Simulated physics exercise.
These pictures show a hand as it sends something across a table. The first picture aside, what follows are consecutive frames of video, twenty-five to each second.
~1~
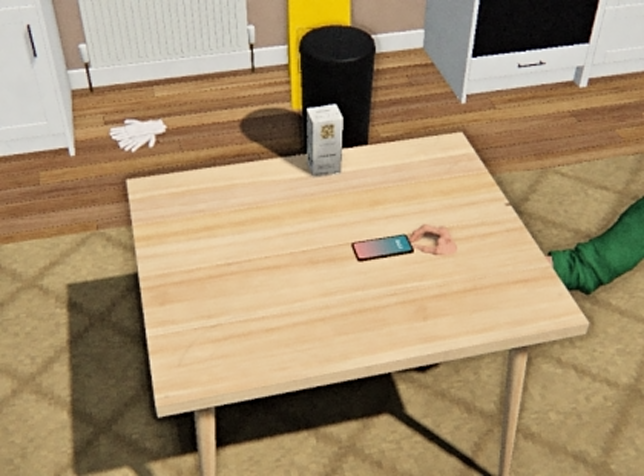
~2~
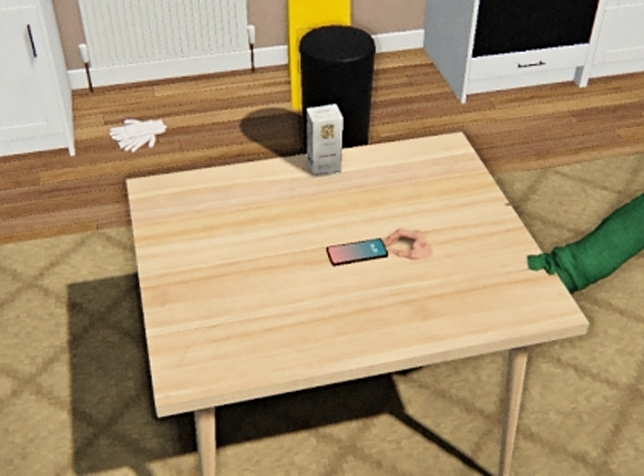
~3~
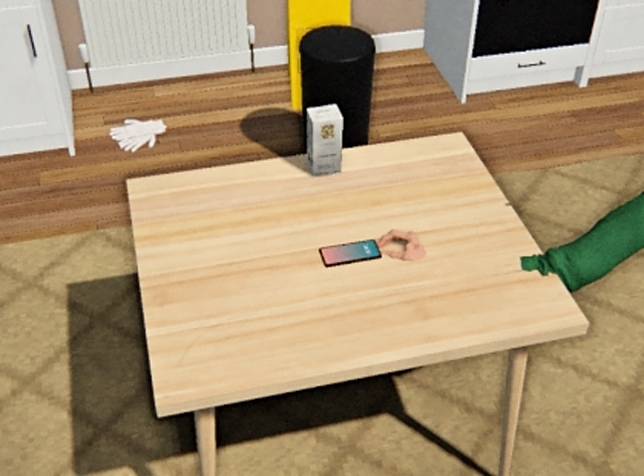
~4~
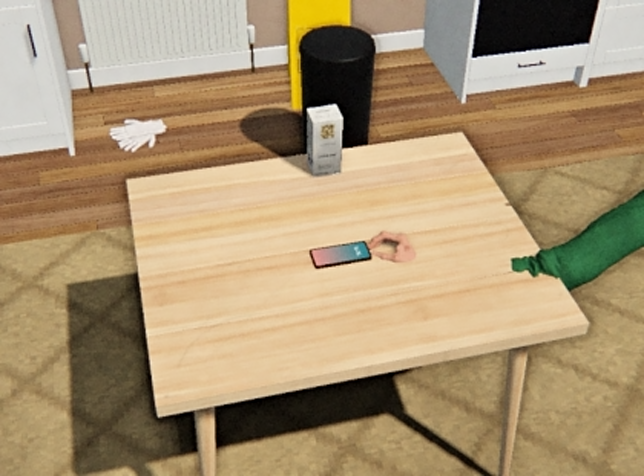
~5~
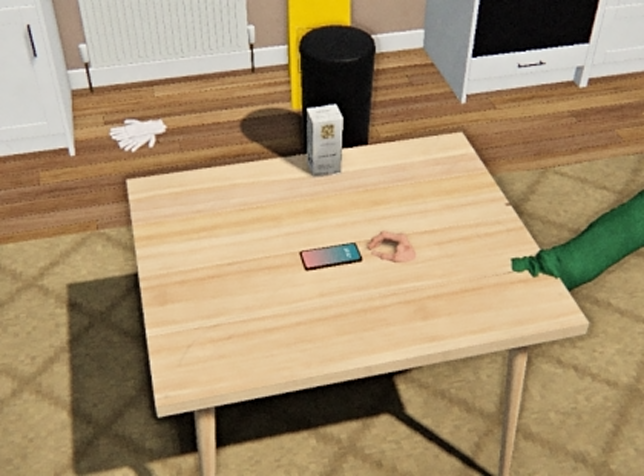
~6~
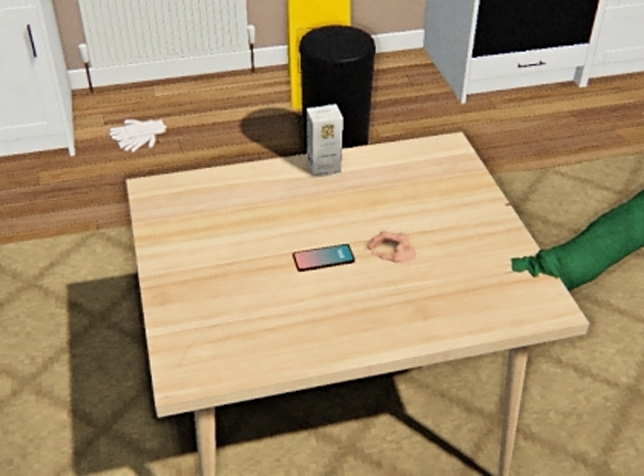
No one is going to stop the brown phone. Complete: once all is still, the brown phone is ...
On the table.
Then, 0.10 s on from there, brown phone shifted a little near (317, 259).
Then, 0.40 s on from there, brown phone resting near (317, 259).
In the end, moved from the start, brown phone. At the end, from the last picture's camera, brown phone near (317, 259).
